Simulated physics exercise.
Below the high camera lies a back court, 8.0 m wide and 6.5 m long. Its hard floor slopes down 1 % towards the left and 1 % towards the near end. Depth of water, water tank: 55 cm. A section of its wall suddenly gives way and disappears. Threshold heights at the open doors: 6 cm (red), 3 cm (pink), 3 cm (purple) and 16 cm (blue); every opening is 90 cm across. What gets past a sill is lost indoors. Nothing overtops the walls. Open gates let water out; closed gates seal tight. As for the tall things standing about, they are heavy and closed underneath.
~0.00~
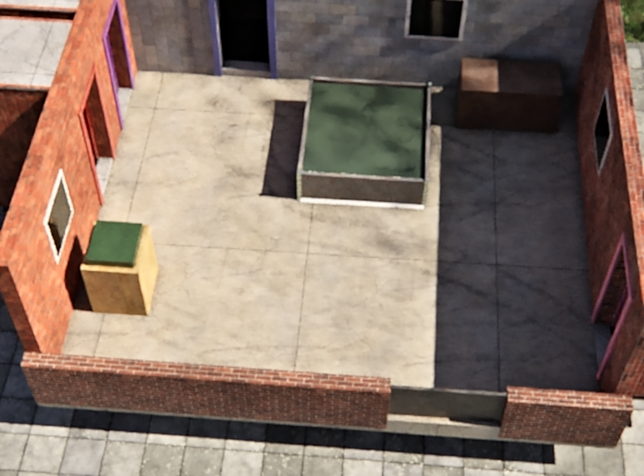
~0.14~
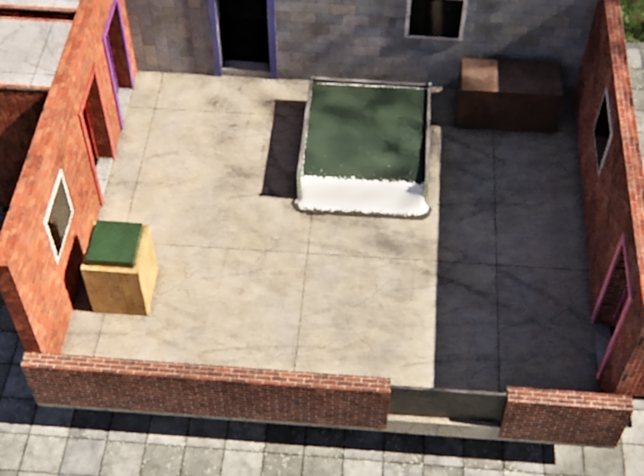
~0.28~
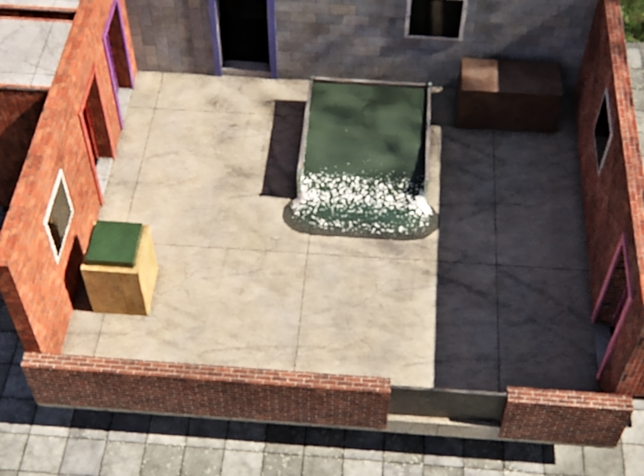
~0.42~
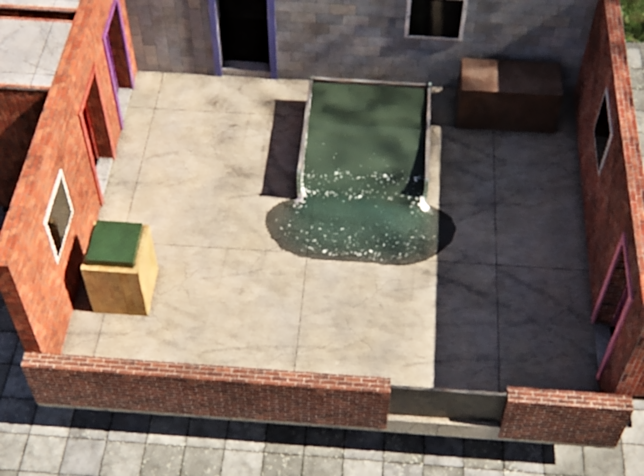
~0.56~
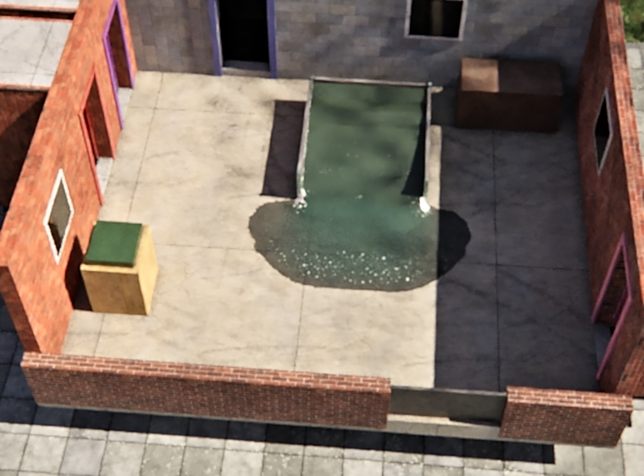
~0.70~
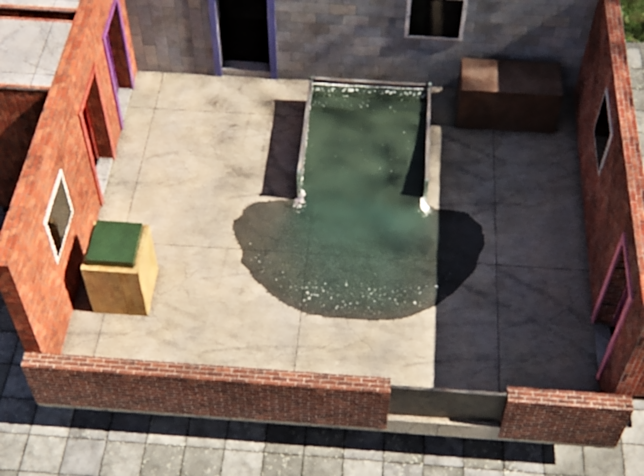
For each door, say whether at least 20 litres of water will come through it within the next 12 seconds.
Door by door: The red door lets through less than 20 litres; the pink door lets through 20 litres or more; the purple door lets through 20 litres or more; the blue door lets through less than 20 litres.
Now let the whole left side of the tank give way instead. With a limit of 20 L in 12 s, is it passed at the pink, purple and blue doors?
Pink door doesn't reach it, purple door surpasses it, blue door doesn't reach it.
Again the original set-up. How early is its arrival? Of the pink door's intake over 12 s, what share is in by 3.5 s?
Around 0 percent.
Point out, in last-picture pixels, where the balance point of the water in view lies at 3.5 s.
Pixel position near (340, 306).
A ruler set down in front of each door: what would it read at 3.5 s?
Depths: Red door 0 cm, pink door 10 cm, purple door 0 cm, blue door 0 cm.
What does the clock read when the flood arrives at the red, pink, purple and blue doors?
Arrival times: Red 4.5 seconds, pink 2.8 seconds, purple 5.0 seconds, blue 7.0 seconds.
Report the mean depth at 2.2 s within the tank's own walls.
Mean depth: About 19 cm.
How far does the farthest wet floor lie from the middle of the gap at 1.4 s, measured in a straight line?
It comes to some 4.0 metres.
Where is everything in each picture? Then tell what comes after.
In the first frame, the water tank at (367, 131) is whole and still, 55 cm deep.
In the second frame, the front is at (425, 212), 1.1 m from the gap at (362, 192); 0.4 m2 of floor is under water; 55 cm left at the back of the water tank.
In the third frame, water pours out at (362, 194) and has run 1.3 m, to (432, 227); typically 10 cm deep outside, 55 cm at the water tank's back.
In the fourth frame, water pours out at (362, 195) and has run 1.5 m, to (276, 232); typically 9 cm deep outside, 55 cm at the water tank's back.
In the fifth frame, the front is at (283, 269), 1.9 m from the gap at (362, 195); 4.4 m2 of floor is under water; 54 cm left at the back of the water tank.
In the sixth frame, the front is at (309, 309), 2.3 m from the gap at (362, 195); 6.2 m2 of floor is under water; 47 cm left at the back of the water tank.
After 1.4 s water covers 30 % of the floor and is deepest (26 cm) near (337, 401); red door not reached, pink door not reached, purple door not reached, blue door not reached.
After 2.2 s water covers 40 % of the floor and is deepest (30 cm) near (325, 389); red door not reached, pink door not reached, purple door not reached, blue door not reached.
After 3.5 s water covers 45 % of the floor and is deepest (36 cm) near (55, 382); red door not reached, pink door 10 cm at the sill, 2 L in, purple door not reached, blue door not reached.
After 7.0 s water covers 85 % of the floor and is deepest (18 cm) near (55, 382); red door 3 cm at the sill, 0 L in, pink door 7 cm at the sill, 104 L in, purple door 2 cm at the sill, 0 L in, blue door 3 cm at the sill, 0 L in.
After 12.0 s water covers 100 % of the floor and is deepest (12 cm) near (55, 382); red door 6 cm at the sill, 0 L in, pink door 2 cm at the sill, 120 L in, purple door 8 cm at the sill, 36 L in, blue door 4 cm at the sill, 0 L in.
